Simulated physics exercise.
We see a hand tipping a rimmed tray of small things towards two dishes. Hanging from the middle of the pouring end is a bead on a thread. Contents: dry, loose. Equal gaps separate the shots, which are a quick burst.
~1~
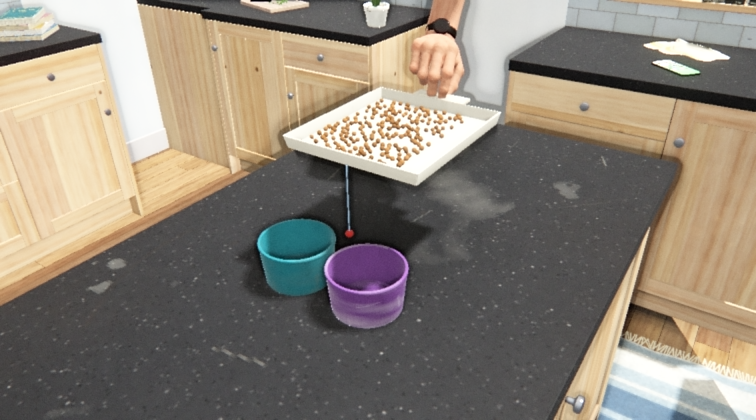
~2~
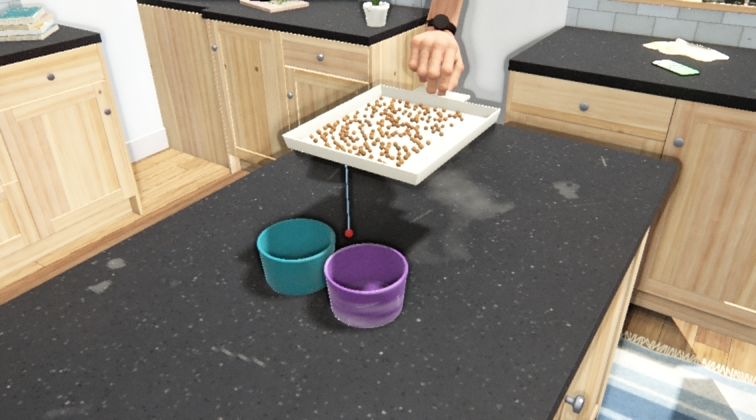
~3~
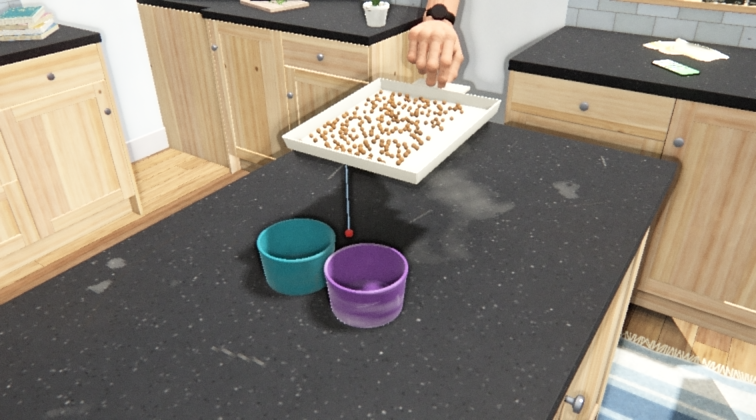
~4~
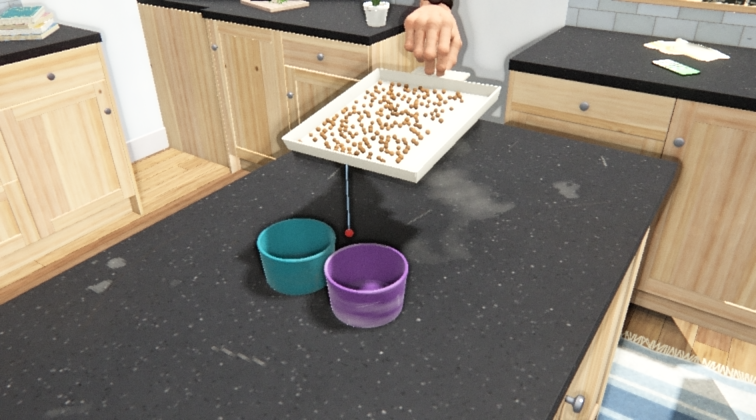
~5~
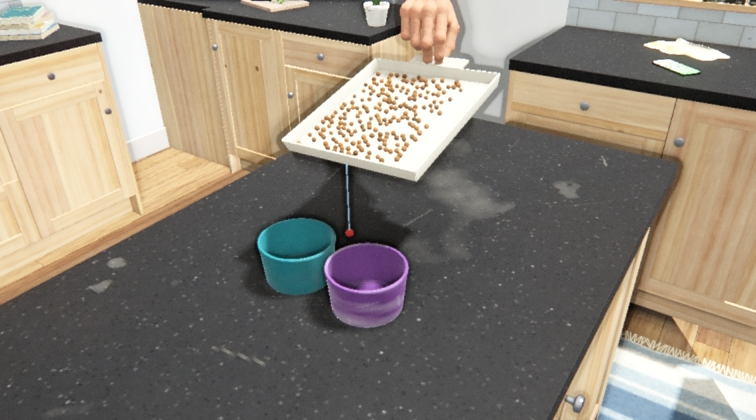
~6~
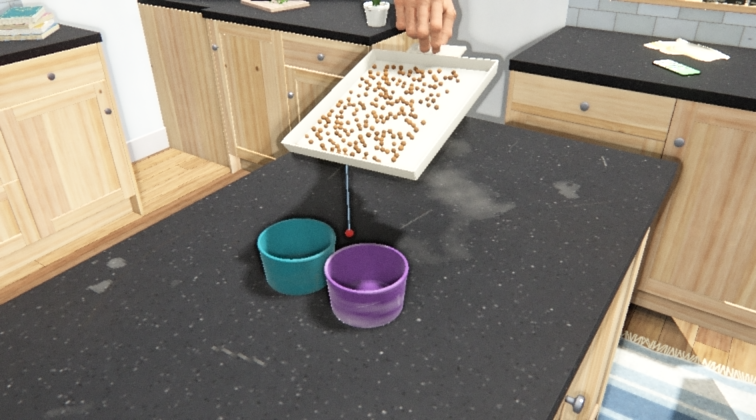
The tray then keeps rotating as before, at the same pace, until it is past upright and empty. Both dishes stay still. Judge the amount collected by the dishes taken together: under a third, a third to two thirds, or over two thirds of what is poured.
Counting both dishes, they collect beyond two thirds of the pieces.
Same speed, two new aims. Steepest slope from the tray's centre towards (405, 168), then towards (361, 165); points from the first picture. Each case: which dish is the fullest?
Result 1: The right-hand one; result 2: The right-hand one.
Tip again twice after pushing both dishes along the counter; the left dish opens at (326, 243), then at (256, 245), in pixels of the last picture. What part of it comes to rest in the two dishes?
It works out to 40 percent and then 60 percent.
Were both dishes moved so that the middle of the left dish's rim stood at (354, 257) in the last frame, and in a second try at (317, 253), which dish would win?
With the first placement it's the one to the left, with the second it's the one to the left.
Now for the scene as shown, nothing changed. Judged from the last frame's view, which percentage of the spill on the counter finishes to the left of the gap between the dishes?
90 in a hundred, roughly.
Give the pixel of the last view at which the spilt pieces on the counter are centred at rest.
Near (294, 314).
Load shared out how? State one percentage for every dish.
Looks like close to 70 % lands in the left dish and close to 10 % in the right one.
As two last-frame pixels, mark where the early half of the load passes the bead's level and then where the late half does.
First part (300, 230), rest (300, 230).
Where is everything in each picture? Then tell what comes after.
Corners of the pouring end near (287, 135) and (417, 172), level; middle of the load near (380, 131), cereal balls; left dish near (273, 272); right dish near (343, 304); bead on its thread near (349, 233), in the first picture.
Corners of the pouring end near (287, 135) and (416, 171), level; middle of the load near (379, 129), in the second picture.
Corners of the pouring end near (286, 136) and (416, 171), tipped barely, lowest at the left corner; middle of the load near (379, 126), in the third picture.
Corners of the pouring end near (286, 137) and (415, 170), tipped a little, lowest at the left corner; middle of the load near (379, 121), in the fourth picture.
Corners of the pouring end near (286, 139) and (414, 169), tipped a little, lowest at the left corner; middle of the load near (377, 116), in the fifth picture.
Corners of the pouring end near (285, 141) and (413, 169), tipped clearly, lowest at the left corner; middle of the load near (374, 113), near half on the move; left dish near (273, 272); right dish near (343, 303), in the sixth picture.
Shortly afterwards, tray tipped steeply; all but a few on the tray; only a few in the left dish; only a few outside both; only a few in the air.
Next, tray tipped past a quarter turn; near a third on the tray; only a few in the right dish; a little in the left dish; only a few outside both; near half in the air.
Some moments later, tray tipped past a quarter turn; a little in the right dish; the bulk in the left dish; a little outside both.
In the end, tray tipped past a quarter turn; a little in the right dish; the bulk in the left dish; a little outside both.
